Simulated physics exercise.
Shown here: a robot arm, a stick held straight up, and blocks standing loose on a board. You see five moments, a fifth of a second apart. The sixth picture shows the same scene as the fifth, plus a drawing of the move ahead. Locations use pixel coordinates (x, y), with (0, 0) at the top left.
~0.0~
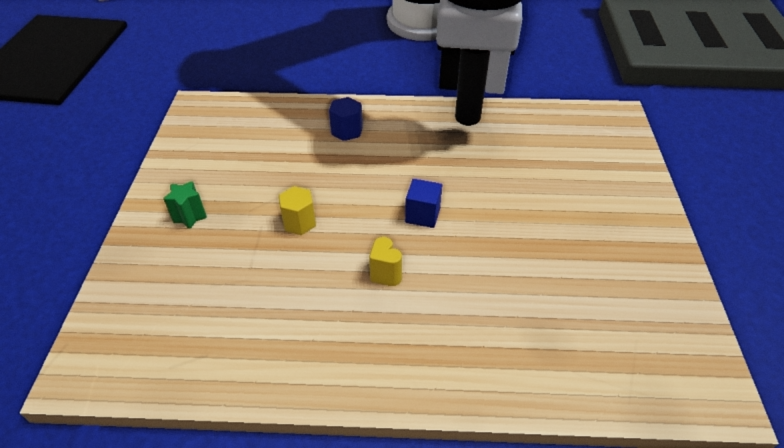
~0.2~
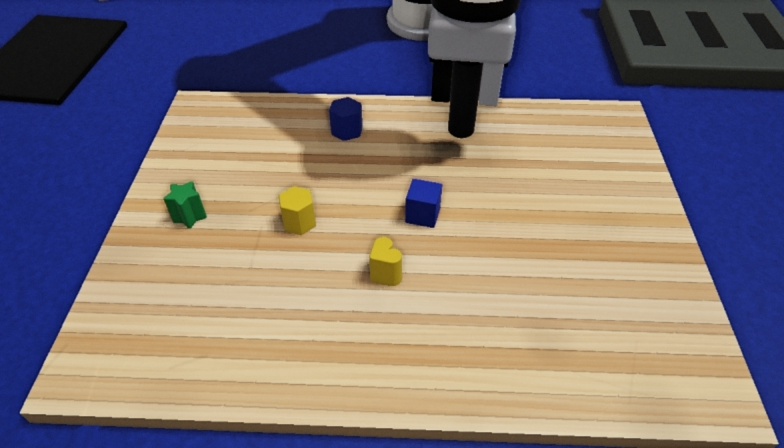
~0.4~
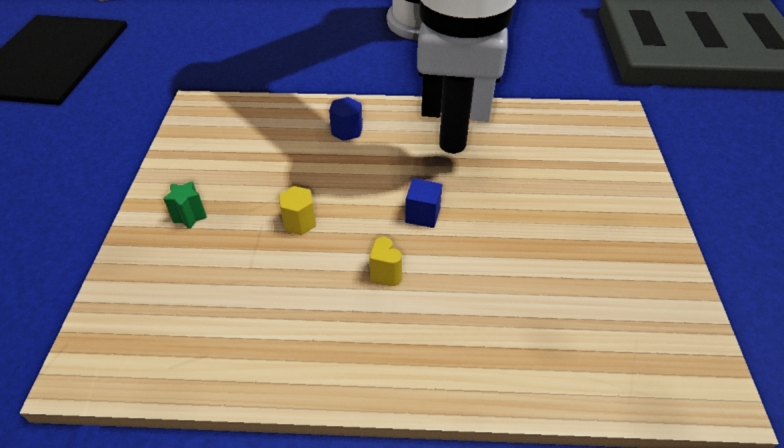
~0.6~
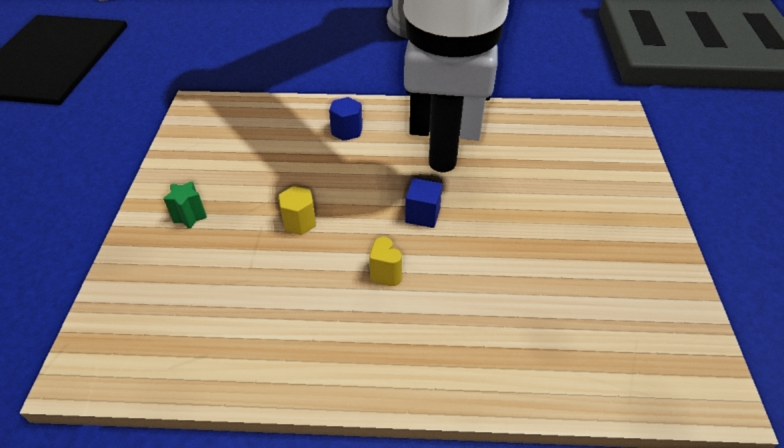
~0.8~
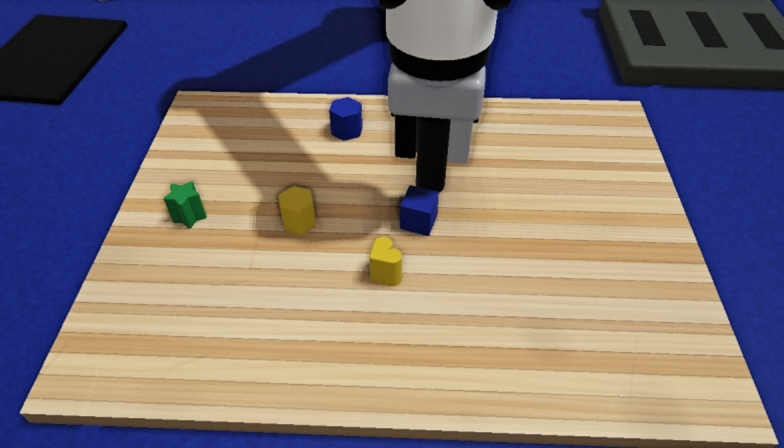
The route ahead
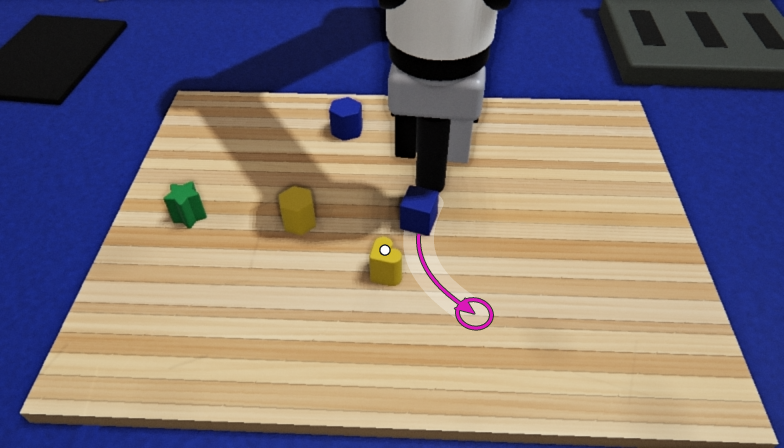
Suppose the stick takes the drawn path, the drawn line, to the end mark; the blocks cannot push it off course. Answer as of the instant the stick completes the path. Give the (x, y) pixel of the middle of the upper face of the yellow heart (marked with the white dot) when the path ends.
I expect it at (369, 265).
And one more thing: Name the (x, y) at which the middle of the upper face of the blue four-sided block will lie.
My estimate: (396, 252).
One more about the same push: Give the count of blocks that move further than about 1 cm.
Once the path ends, two blocks will have shifted.
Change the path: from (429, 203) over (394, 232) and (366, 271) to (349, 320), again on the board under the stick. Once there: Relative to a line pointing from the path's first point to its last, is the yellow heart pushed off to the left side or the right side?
That's a shift to the left.
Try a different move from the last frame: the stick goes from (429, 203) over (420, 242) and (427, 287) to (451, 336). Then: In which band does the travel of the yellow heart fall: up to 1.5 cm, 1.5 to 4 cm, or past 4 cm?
Once the path ends, it will sit 1.5 to 4 cm from where it is now.
The drawn path runs from (429, 203) through (419, 239) and (433, 279) to (474, 314); the dot is on the yellow heart.
What follows on the original path. One third of the way, stick at (419, 224); yellow heart at (381, 254); blue four-sided block at (400, 235), turned 30° clockwise.
Two thirds of the way, stick at (435, 263); yellow heart at (369, 265); blue four-sided block at (396, 252), turned 50° clockwise.
At the end, stick at (477, 298); yellow heart at (369, 265); blue four-sided block at (396, 252), turned 50° clockwise.
